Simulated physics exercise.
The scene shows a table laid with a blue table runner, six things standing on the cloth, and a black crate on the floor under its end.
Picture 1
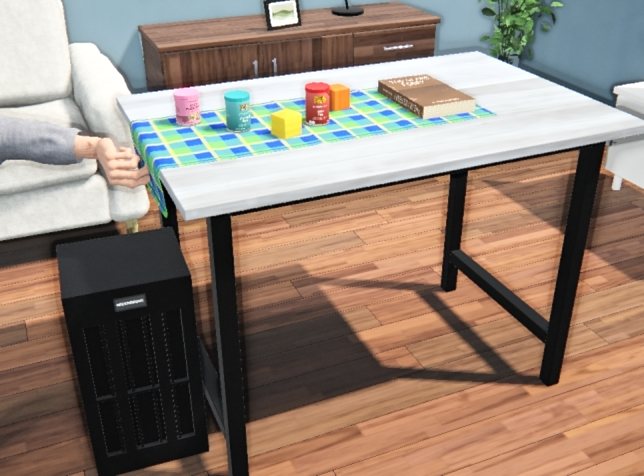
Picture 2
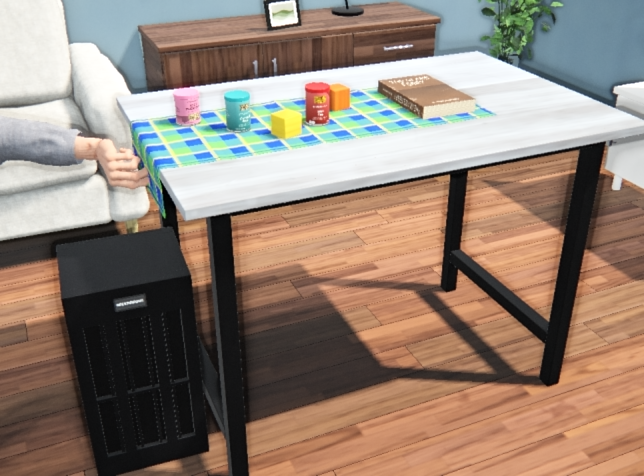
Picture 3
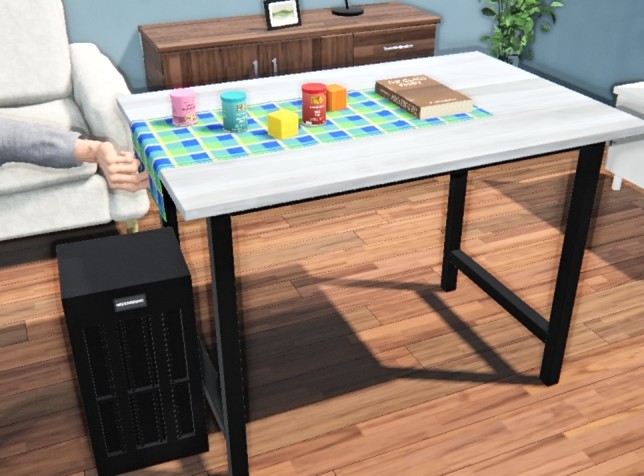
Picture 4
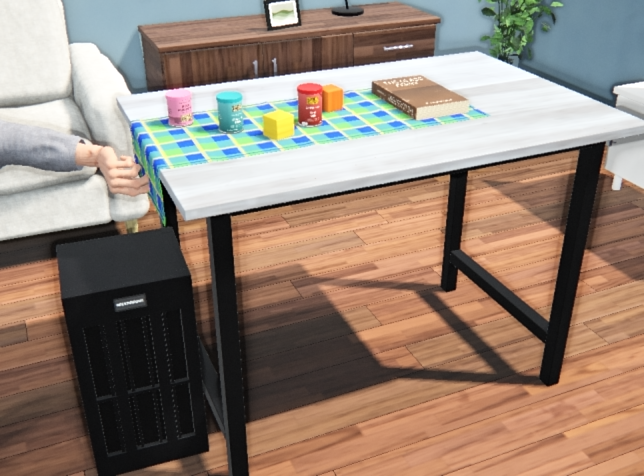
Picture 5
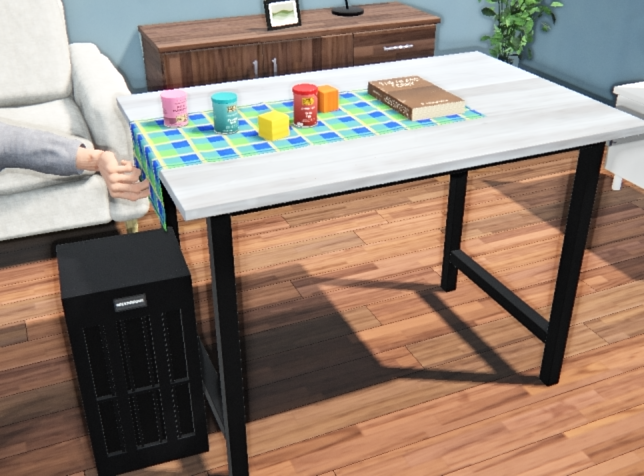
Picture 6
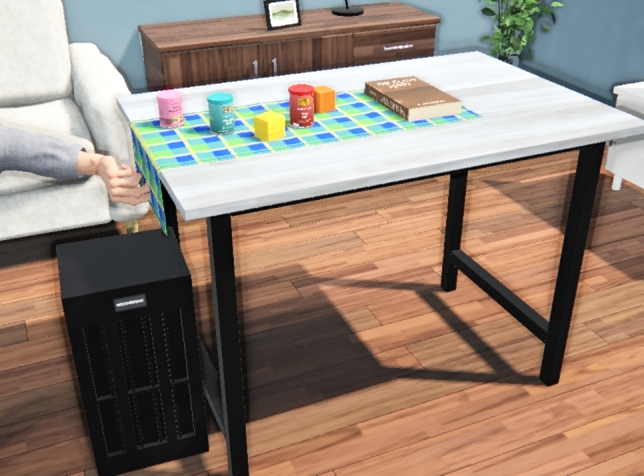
In a room with a wooden floor and a pale armchair, a fixed camera looks down at a white-topped table with black legs. A blue, green and yellow checked runner holds pink and turquoise cans at left, a yellow cube, a red can and an orange cube mid-table, and a brown book farther right, with a black crate below the left end. A hand at left draws the cloth slowly leftward over the edge, and the objects shift slightly left with it, still upright.
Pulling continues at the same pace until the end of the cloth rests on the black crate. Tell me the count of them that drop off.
The count is one.
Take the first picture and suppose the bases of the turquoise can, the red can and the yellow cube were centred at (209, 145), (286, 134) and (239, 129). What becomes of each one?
The turquoise can would end up off, the red can would stay in place, the yellow cube would stay in place.
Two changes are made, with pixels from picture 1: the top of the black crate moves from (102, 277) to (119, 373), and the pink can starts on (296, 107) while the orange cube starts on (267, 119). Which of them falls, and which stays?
In the end the pink can is no longer on top and the orange cube is no longer on top.
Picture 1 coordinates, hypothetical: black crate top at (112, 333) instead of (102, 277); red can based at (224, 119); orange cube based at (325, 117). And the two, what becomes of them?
The red can does not stay aboard, and the orange cube stays aboard.
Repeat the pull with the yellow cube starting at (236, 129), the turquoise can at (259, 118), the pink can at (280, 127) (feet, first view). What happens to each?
Start with the yellow cube, which is kept; next the turquoise can, which is kept; last the pink can, which is kept.
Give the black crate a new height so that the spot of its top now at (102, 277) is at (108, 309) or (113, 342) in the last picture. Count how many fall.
You'd get 2 and then 3.
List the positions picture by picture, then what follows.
The first picture shows hem (167, 218); pink can (186, 92); turquoise can (237, 94); yellow cube (286, 114); red can (317, 86); orange cube (337, 87); top of the crate (102, 277).
The second picture shows hem (165, 219); pink can (186, 92).
The third picture shows hem (166, 222); turquoise can (233, 95).
The fourth picture shows hem (165, 227); yellow cube (278, 115); top of the crate (102, 277).
The fifth picture shows hem (166, 231); red can (305, 87).
The sixth picture shows hem (167, 236); pink can (169, 94); turquoise can (220, 96); yellow cube (269, 116); red can (301, 88); orange cube (322, 89).
A little later, hem near (153, 229); all still up.
Next, hem on the crate; pink can gone.
When it is over, hem on the crate; pink can gone. It carries off one.
